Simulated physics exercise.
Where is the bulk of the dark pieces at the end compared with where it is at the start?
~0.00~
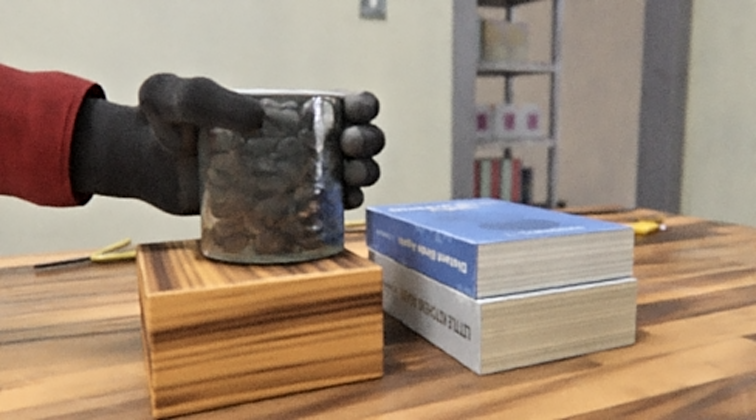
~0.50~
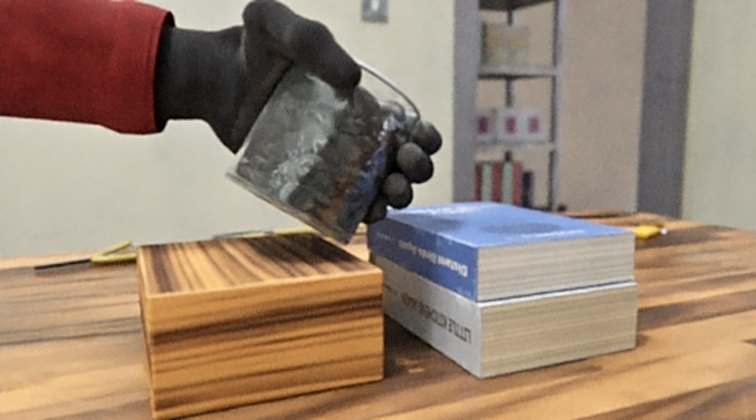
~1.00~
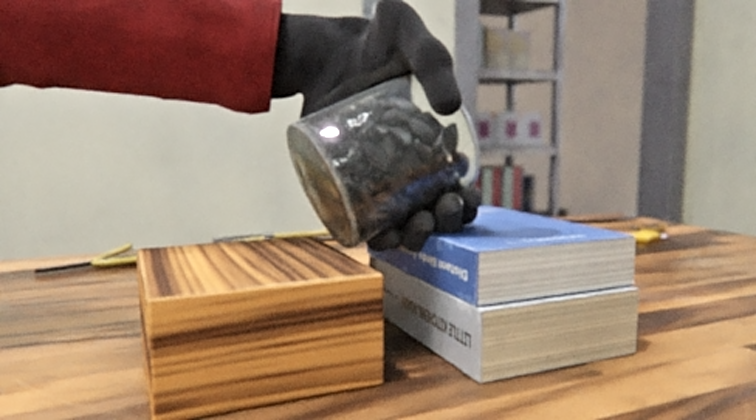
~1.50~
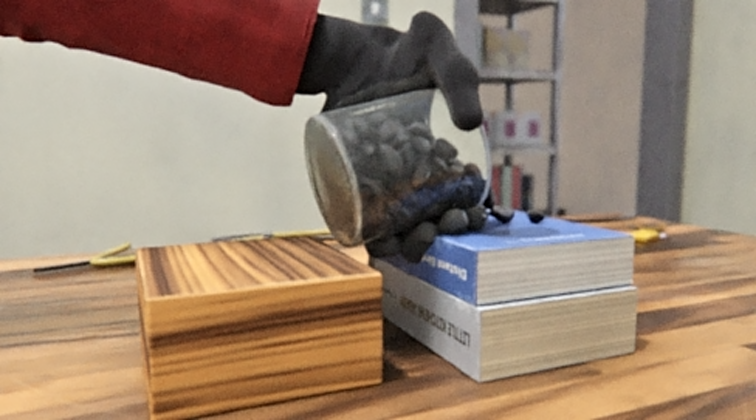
At the start the dark pieces are above the wooden block, inside the upright glass. By the end most of them have moved to the right, lying near the rim of the tipped glass beside the top of the blue book.
